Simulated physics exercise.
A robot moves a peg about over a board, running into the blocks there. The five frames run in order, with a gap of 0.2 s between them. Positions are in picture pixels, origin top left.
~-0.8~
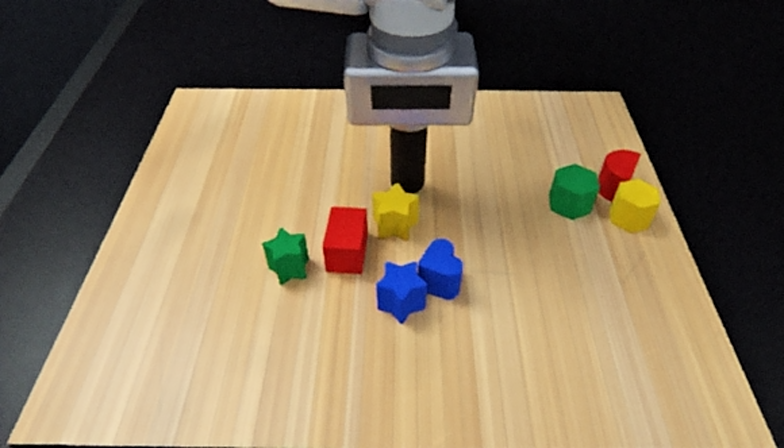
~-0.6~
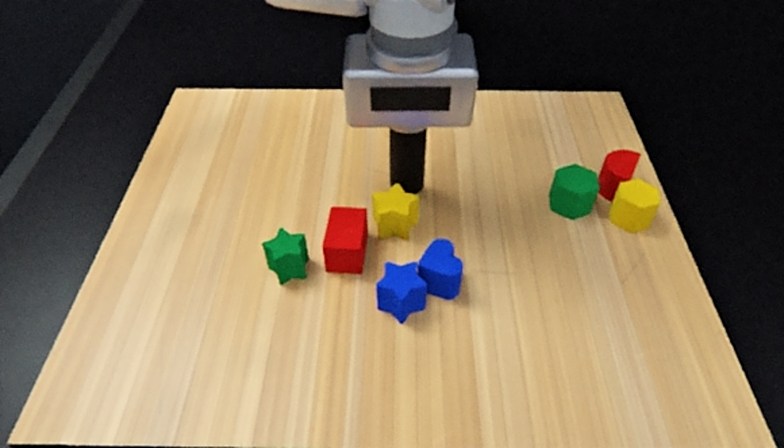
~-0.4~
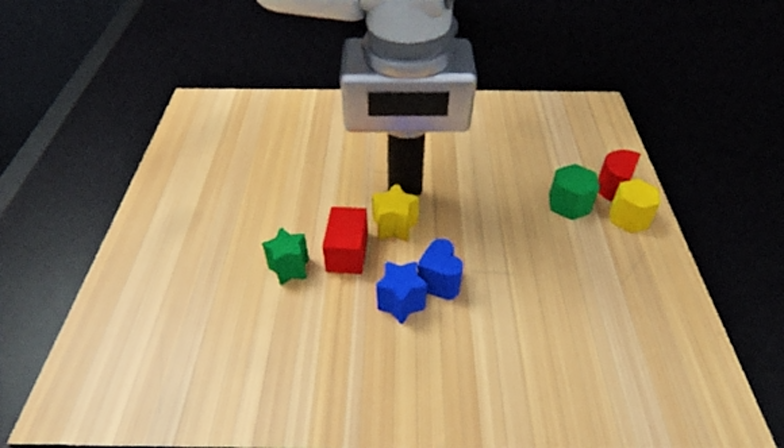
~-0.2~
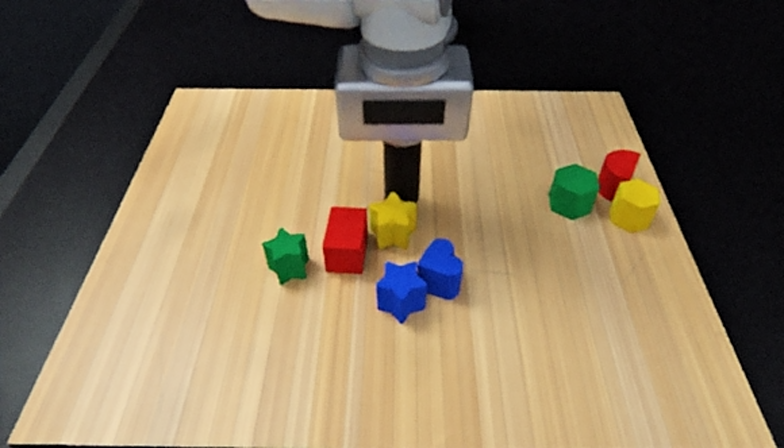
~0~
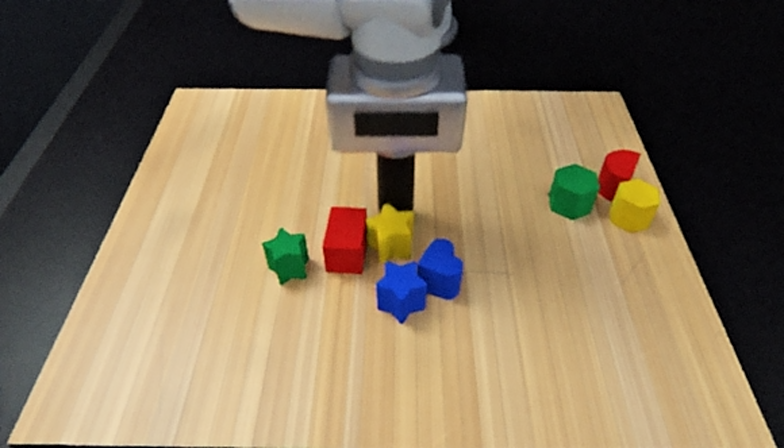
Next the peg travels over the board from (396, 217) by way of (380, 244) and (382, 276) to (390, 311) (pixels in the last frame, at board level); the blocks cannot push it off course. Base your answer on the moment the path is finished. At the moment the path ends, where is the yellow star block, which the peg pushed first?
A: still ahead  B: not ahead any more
The correct letter is A.
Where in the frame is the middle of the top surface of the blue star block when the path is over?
I think it will end close to (428, 356).
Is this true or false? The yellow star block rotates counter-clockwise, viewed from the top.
True - the claim holds.
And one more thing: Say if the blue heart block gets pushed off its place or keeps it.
Put simply, it stays right there.
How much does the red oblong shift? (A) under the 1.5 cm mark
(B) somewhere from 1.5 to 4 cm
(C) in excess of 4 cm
A: Under the 1.5 cm mark.
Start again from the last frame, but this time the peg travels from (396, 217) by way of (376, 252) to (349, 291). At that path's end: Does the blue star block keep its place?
Short answer: No.
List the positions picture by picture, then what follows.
Tip of the peg at (408, 184), middles of tops, red oblong at (345, 227), yellow star block at (395, 199), blue star block at (401, 278), blue heart block at (442, 257), in the first picture.
Peg at (407, 185), nothing pushed, in the second picture.
Peg at (405, 190), nothing pushed, in the third picture.
Peg at (402, 198), yellow star block at (393, 209), in the fourth picture.
Peg at (396, 209), red oblong at (345, 227), yellow star block at (391, 221), blue star block at (401, 278), blue heart block at (442, 257), in the fifth picture.
The first path, step by step. One third of the way, peg at (380, 237); red oblong at (340, 229); yellow star block at (389, 246), turned 40° anticlockwise.
Two thirds of the way, peg at (381, 268); red oblong at (338, 230); yellow star block at (393, 281), turned 40° anticlockwise; blue star block at (409, 317), turned 20° anticlockwise.
At the end, peg at (390, 303); red oblong at (338, 230); yellow star block at (404, 320), turned 40° anticlockwise; blue star block at (428, 356), turned 40° anticlockwise; blue heart block unmoved.
